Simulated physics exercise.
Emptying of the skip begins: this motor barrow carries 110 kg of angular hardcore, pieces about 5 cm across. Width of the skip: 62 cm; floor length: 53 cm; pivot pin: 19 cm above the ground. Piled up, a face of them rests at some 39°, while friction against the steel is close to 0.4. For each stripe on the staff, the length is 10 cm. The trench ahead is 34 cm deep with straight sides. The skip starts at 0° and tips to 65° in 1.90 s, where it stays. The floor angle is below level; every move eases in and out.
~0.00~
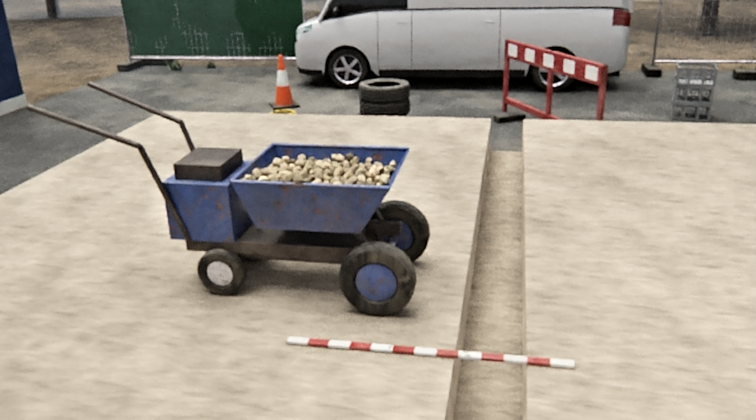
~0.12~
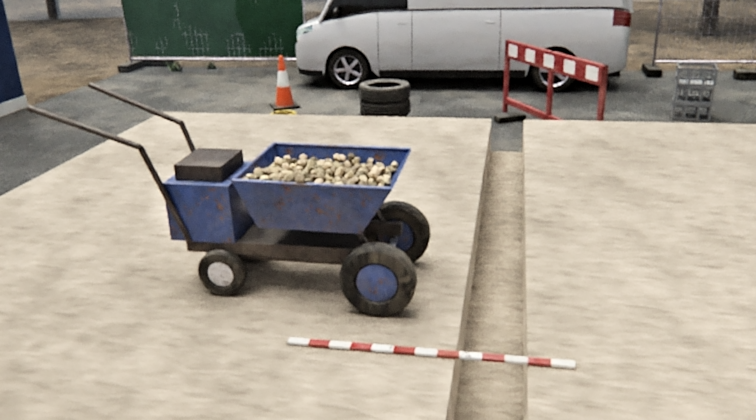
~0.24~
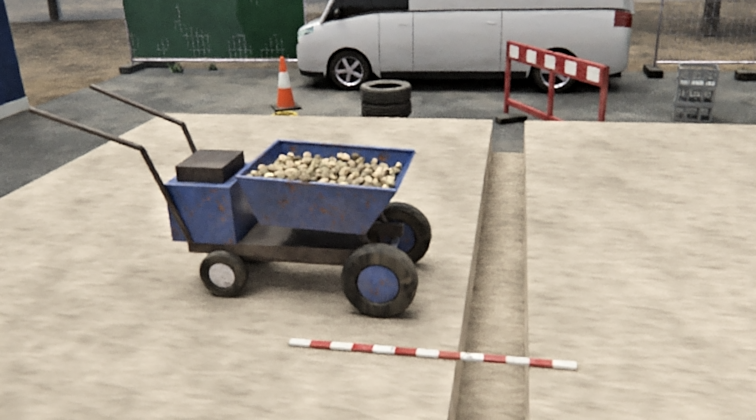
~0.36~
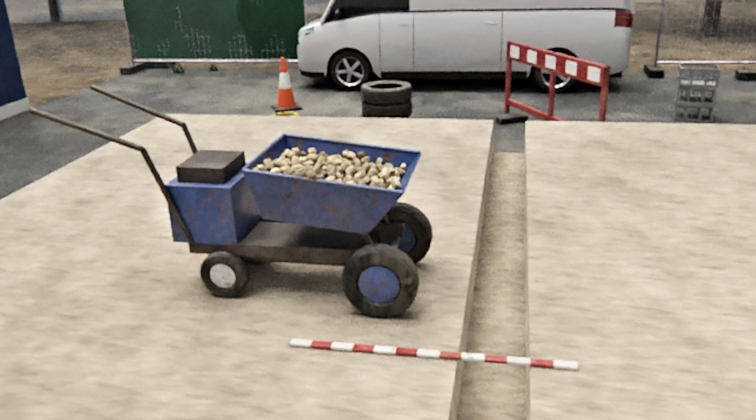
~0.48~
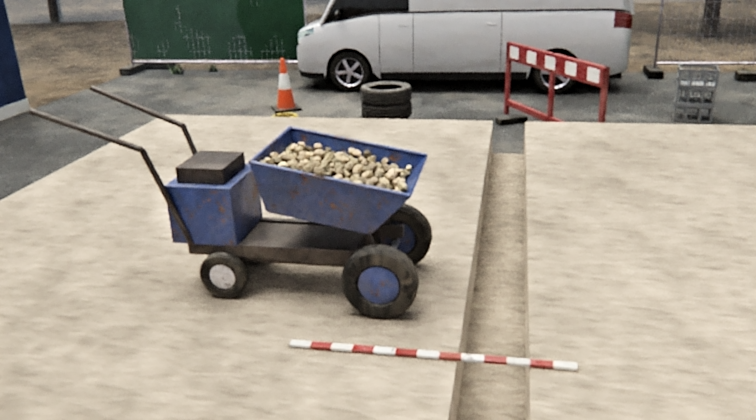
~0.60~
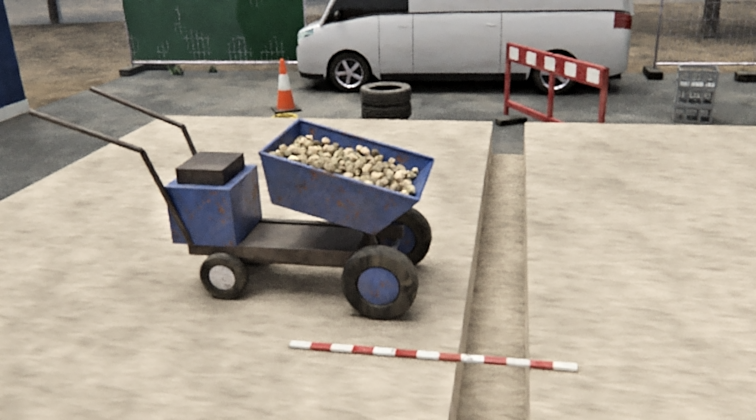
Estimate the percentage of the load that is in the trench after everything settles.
Roughly 35 per cent of the load.
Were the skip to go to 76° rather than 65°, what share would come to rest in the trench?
I'd guess some 75 in a hundred.
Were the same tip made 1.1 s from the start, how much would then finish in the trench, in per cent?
In that case some 35 per cent.
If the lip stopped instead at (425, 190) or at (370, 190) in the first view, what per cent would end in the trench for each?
Roughly 15 in a hundred from the first, 40 in a hundred from the second.
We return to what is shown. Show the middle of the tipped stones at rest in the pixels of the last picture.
Their middle ends up near (508, 344).
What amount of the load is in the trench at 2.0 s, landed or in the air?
Close to 10 per cent at that time.
After 1.4 s the floor is at 55°; 100 % in the skip; the foremost stones are at (472, 227).
After 2.0 s the floor is at 65°; 88 % in the skip, 11 % in the trench, 1 % past the trench; the foremost stones are at (540, 293).
After 2.3 s the floor is at 65°; 77 % in the skip, 20 % in the trench, 3 % past the trench; the foremost stones are at (571, 298).
After 4.3 s the floor is at 65°; 61 % in the skip, 35 % in the trench, 4 % past the trench; the foremost stones are at (583, 296).
